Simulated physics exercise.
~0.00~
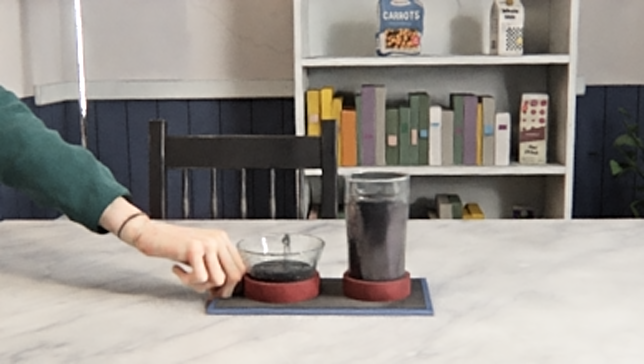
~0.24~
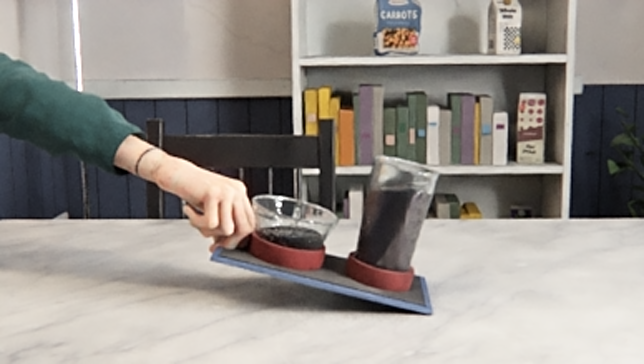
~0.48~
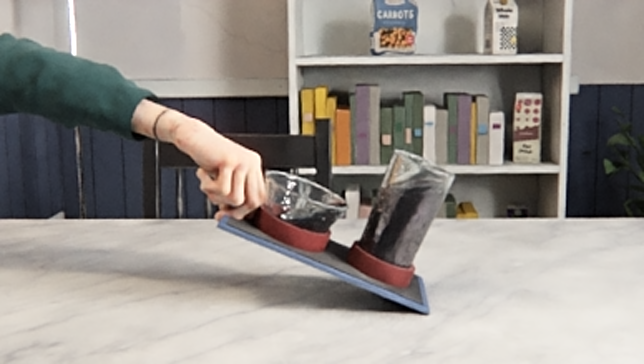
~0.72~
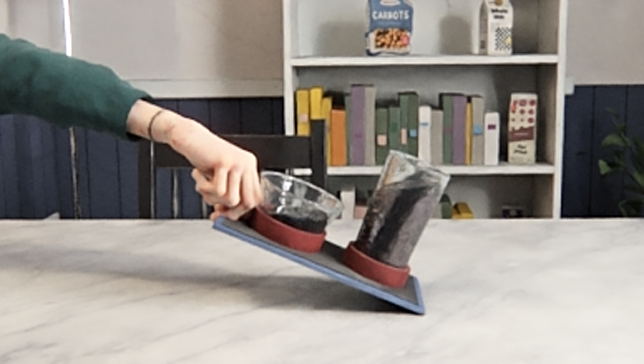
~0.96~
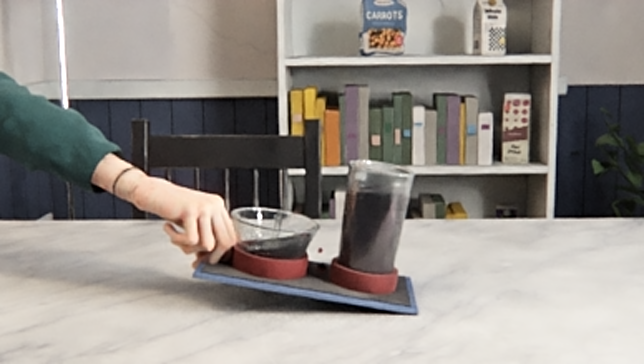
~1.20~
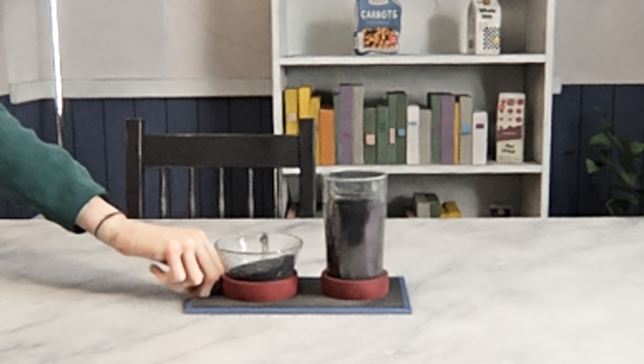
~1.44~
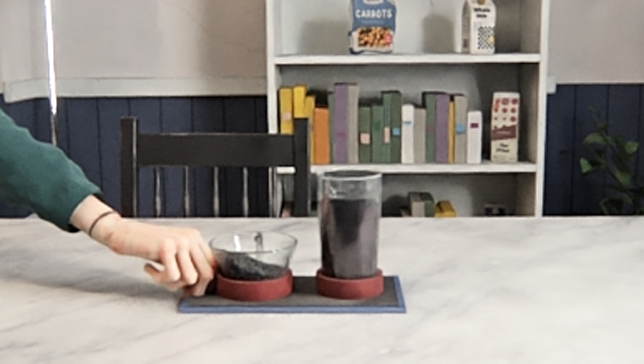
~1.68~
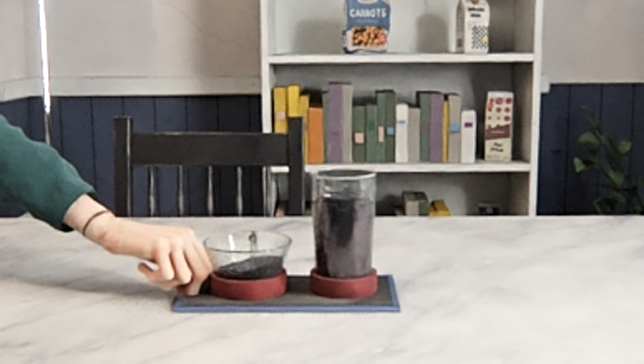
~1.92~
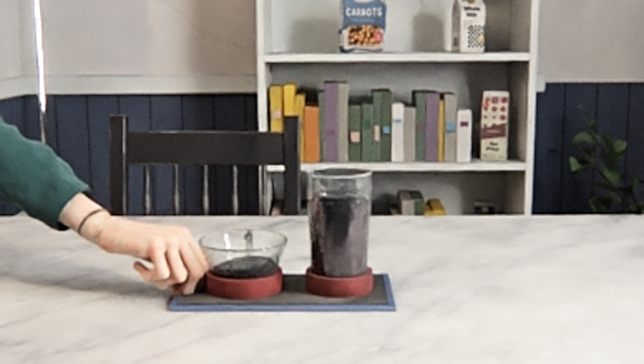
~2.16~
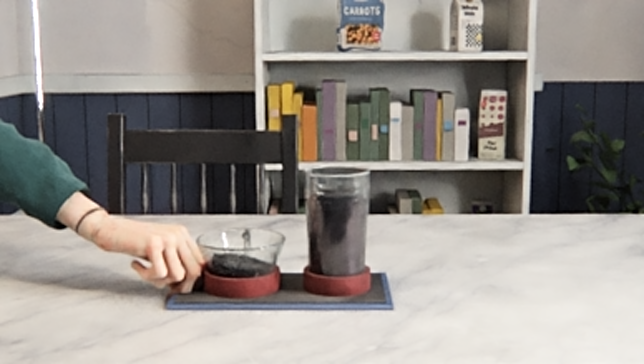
A hand lifted the left end of a blue-edged tray holding a wide glass cup and a tall, slim glass of dark liquid, tipping both toward the right, then gently lowered it until the tray lay flat with both still upright in their red holders.
